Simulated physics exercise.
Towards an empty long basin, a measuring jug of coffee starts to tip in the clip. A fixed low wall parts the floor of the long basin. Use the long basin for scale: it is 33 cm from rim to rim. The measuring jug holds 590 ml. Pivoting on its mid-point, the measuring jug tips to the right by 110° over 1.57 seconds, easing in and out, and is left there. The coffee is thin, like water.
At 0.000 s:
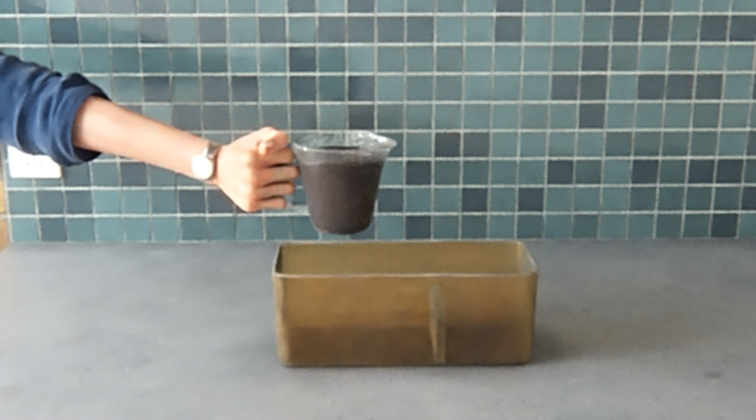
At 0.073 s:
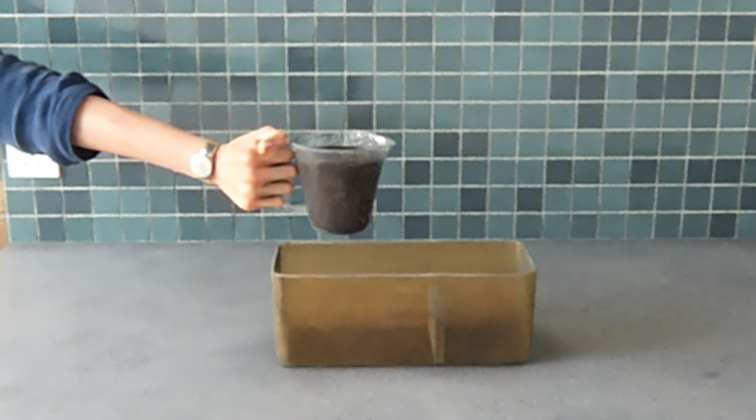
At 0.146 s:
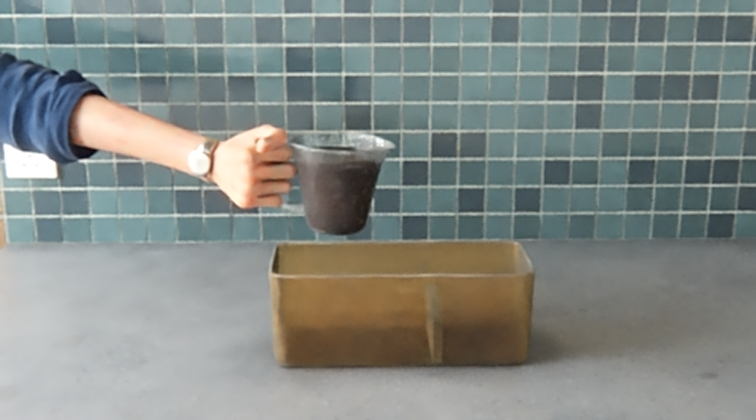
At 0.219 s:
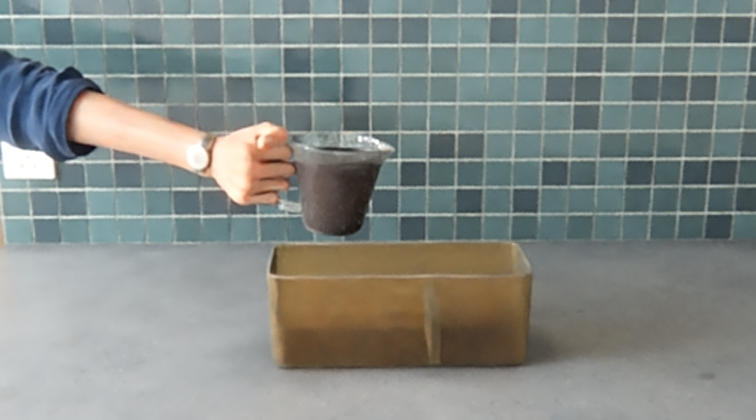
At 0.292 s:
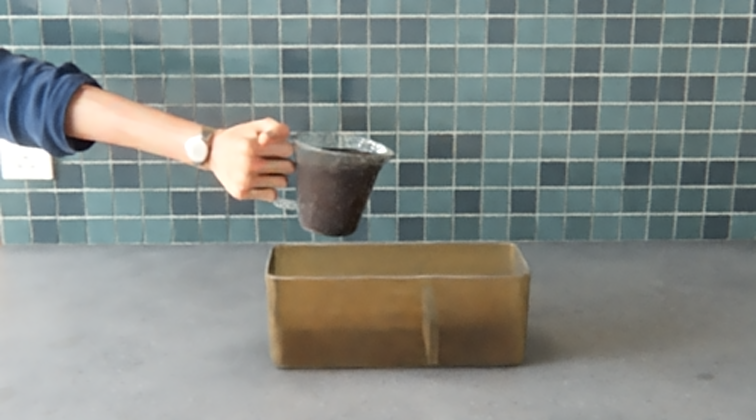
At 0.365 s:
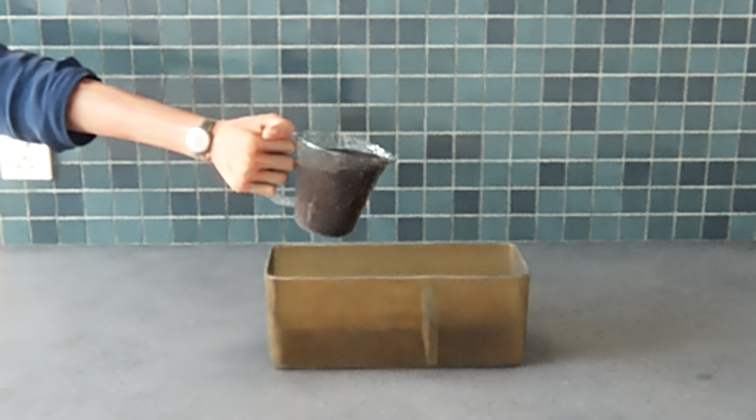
On a grey counter before a blue-green tiled wall, a hand wearing a watch holds a clear measuring jug of dark liquid above a long brownish basin. The jug stays nearly upright, then tilts slightly to the right.
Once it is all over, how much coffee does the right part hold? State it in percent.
The right part holds about 58 per cent.
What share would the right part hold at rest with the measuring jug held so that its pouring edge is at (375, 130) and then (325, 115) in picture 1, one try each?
Respectively 20 and 0 %.
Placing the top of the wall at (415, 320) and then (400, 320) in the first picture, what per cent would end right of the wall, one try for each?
One try each: Around 85 percent and then around 95 percent.
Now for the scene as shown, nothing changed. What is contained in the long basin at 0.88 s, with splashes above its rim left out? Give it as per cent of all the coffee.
Some 18 per cent.
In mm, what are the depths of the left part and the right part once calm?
Some 10 mm on the left and some 24 mm on the right.
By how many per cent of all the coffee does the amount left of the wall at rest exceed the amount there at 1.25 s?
I'd put it near 14 percent.
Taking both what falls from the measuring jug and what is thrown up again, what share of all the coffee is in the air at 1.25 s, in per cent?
Something like 5 per cent is in the air then.
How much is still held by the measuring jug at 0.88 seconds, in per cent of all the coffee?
Near 66 in a hundred.
By 0.88 s the tilt is 65° and 66 per cent is still to pour, 1 is left of the wall and 17 right of it.
By 1.25 s the tilt is 99° and 10 per cent is still to pour, 28 is left of the wall and 57 right of it.
By 1.64 s the tilt is 110° and 0 per cent is still to pour, 42 is left of the wall and 57 right of it.
By 2.07 s the tilt is 110° and 0 per cent is still to pour, 42 is left of the wall and 57 right of it.
At rest 42 per cent lies left of the wall, 58 right of it and 0 outside.
